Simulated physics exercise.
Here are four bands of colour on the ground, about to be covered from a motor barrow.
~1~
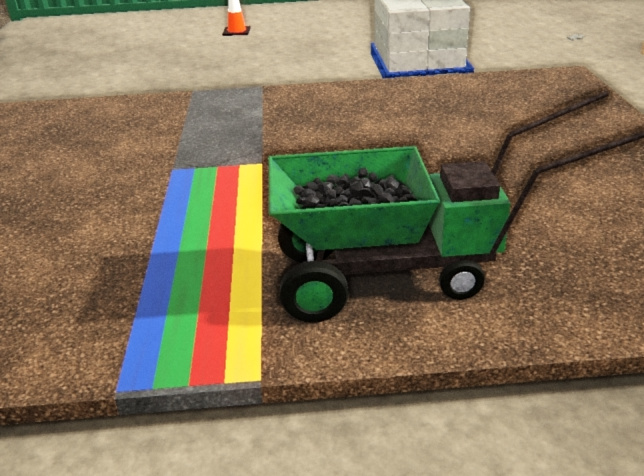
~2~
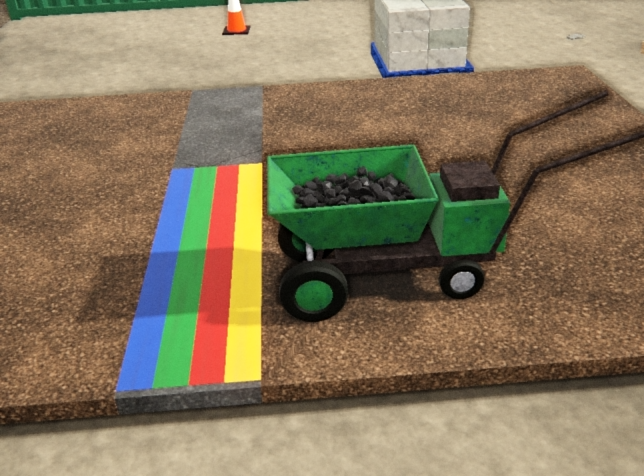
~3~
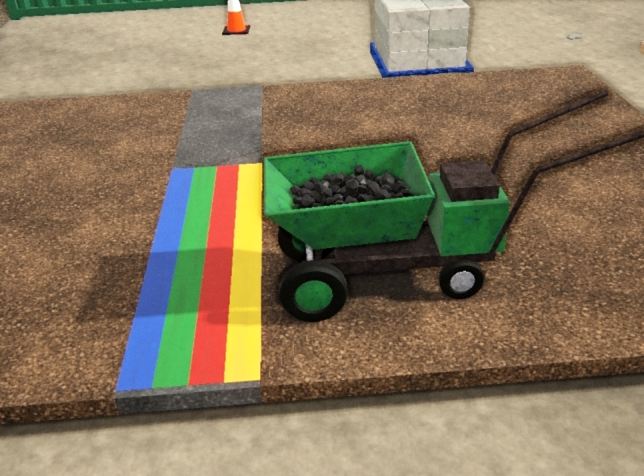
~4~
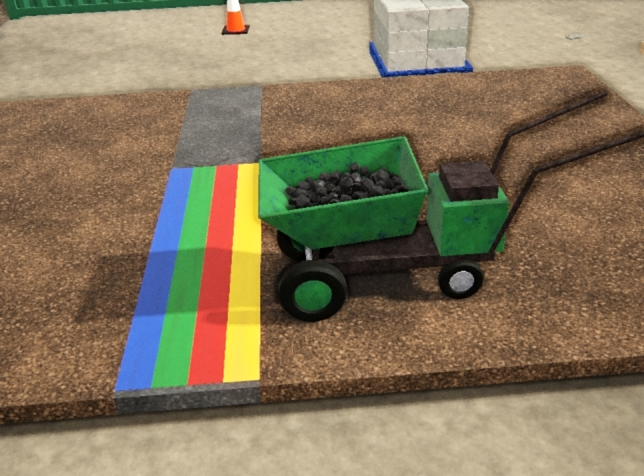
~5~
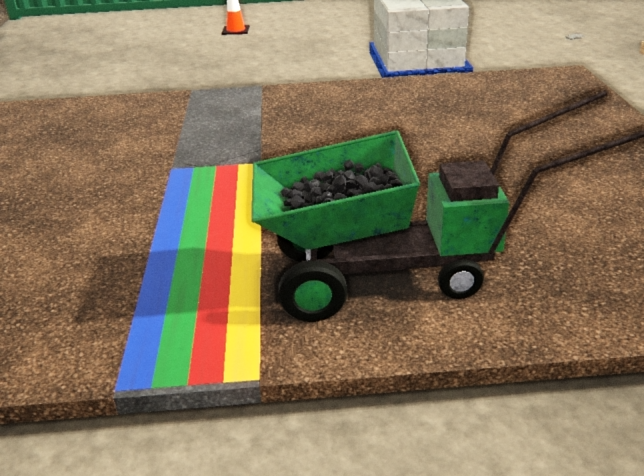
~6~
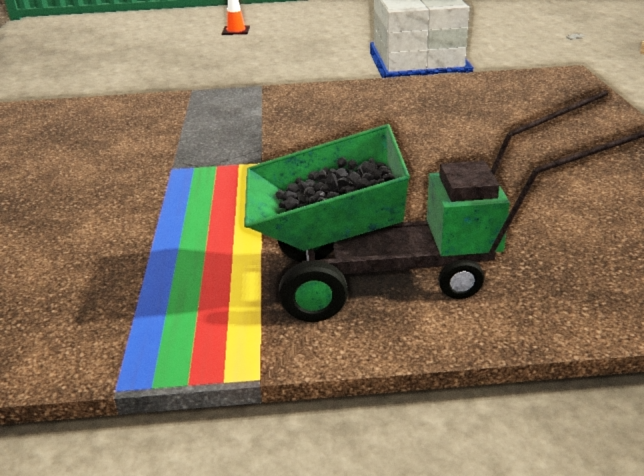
A green skip loaded with dark lumps sits level on a motor barrow, just right of blue, green, red and yellow strips on the ground. It begins to tilt slowly, its left lip lowering and edging over the yellow strip as its right end rises away from the barrow's body, the lumps still inside.
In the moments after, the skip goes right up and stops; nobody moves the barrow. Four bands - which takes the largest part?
Largest part: The green band.
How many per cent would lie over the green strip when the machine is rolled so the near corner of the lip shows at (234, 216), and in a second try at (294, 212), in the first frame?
Close to 20 in a hundred, and close to 20 in a hundred.
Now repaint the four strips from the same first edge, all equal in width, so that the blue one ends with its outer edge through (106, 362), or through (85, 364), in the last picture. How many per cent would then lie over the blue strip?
10 per cent, then 10 per cent, roughly.
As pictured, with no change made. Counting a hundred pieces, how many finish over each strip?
Yellow: About 0; red: About 25; green: About 35; blue: About 15.
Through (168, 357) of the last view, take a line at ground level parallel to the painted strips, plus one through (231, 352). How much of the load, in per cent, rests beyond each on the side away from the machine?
In order: 30 per cent, then 80 per cent.
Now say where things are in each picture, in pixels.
The first picture shows lip of the skip near (271, 214), level; top of the load near (366, 192), lumps of coal; yellow strip near (244, 348); red strip near (210, 351); green strip near (176, 353); blue strip near (142, 356).
The second picture shows lip of the skip near (270, 214), level; top of the load near (364, 191).
The third picture shows lip of the skip near (266, 215), tipped barely; top of the load near (361, 190).
The fourth picture shows lip of the skip near (260, 217), tipped a little; top of the load near (369, 186).
The fifth picture shows lip of the skip near (253, 221), tipped a little; top of the load near (363, 183).
The sixth picture shows lip of the skip near (246, 226), tipped clearly; top of the load near (366, 180); yellow strip near (243, 348); red strip near (209, 350); green strip near (175, 353); blue strip near (141, 356).
Shortly afterwards, skip tipped steeply; the whole lot in the skip.
Next, skip tipped steeply; all but a few in the skip; only a few over the red strip; only a few over the green strip.
Some moments later, skip tipped right over; near a quarter in the skip; only a few over the yellow strip; a little over the red strip; near a third over the green strip; a little over the blue strip; a little off the paint.
In the end, skip tipped right over; a little in the skip; only a few over the yellow strip; near a quarter over the red strip; near a third over the green strip; near a quarter over the blue strip; a little off the paint.
